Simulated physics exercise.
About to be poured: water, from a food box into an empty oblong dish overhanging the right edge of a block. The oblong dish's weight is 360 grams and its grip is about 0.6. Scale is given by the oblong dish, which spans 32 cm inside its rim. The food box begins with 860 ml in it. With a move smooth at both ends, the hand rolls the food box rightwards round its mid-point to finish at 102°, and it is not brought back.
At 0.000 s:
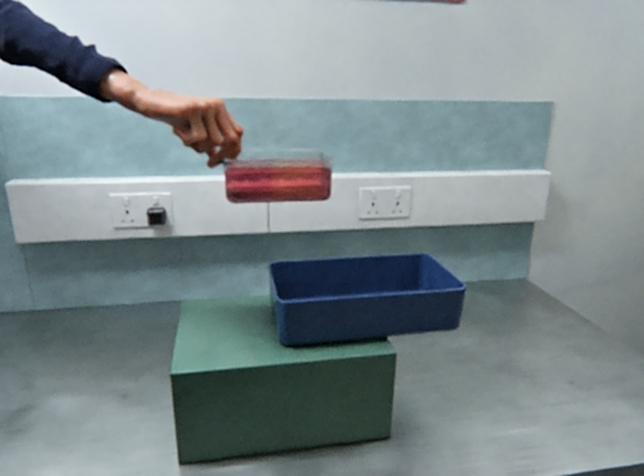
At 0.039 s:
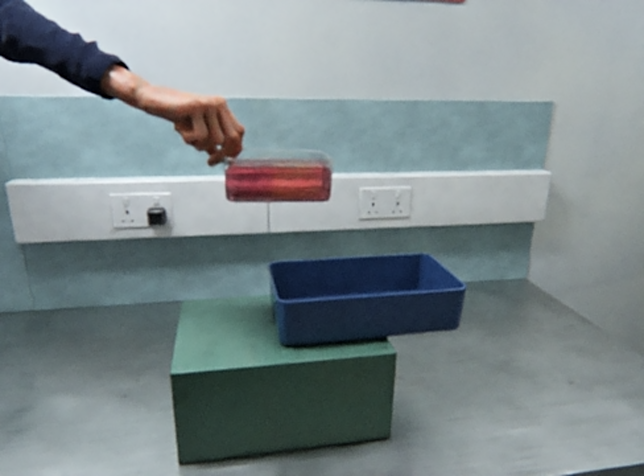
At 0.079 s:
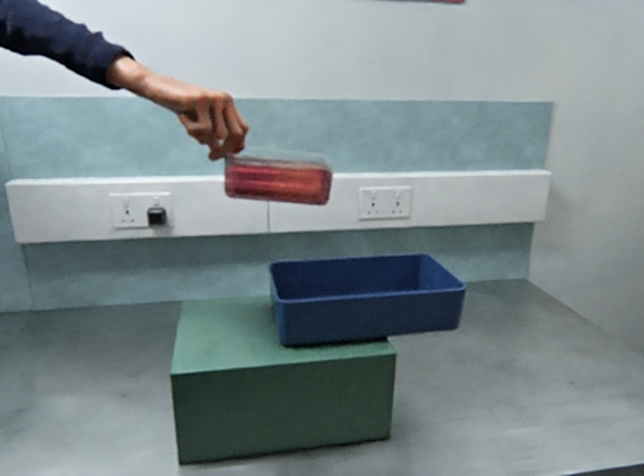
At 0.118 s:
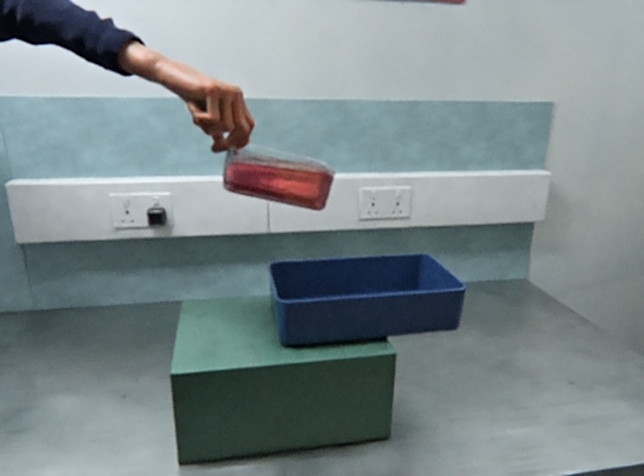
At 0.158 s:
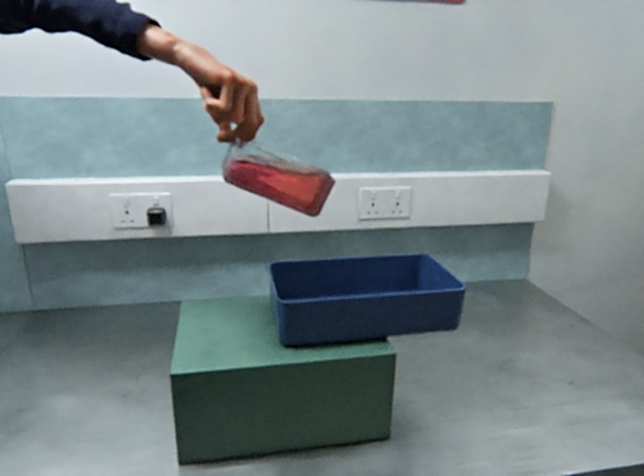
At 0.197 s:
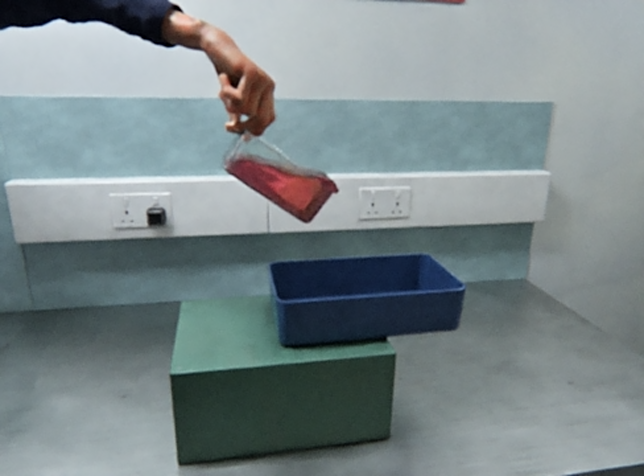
A hand tilts a clear box of red liquid rightwards above an empty blue dish.
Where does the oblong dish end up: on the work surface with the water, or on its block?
On its block.
After 0.44 s the tilt is 99° and 13 per cent is still to pour; the oblong dish lies level with 27 per cent in it.
After 0.61 s the tilt is 102° and 3 per cent is still to pour; the oblong dish lies level with 82 per cent in it.
After 0.79 s the tilt is 102° and 0 per cent is still to pour; the oblong dish lies level with 79 per cent in it.
After 0.99 s the tilt is 102° and 0 per cent is still to pour; the oblong dish lies level with 92 per cent in it.
In the end the oblong dish lies level with 93 per cent in it.
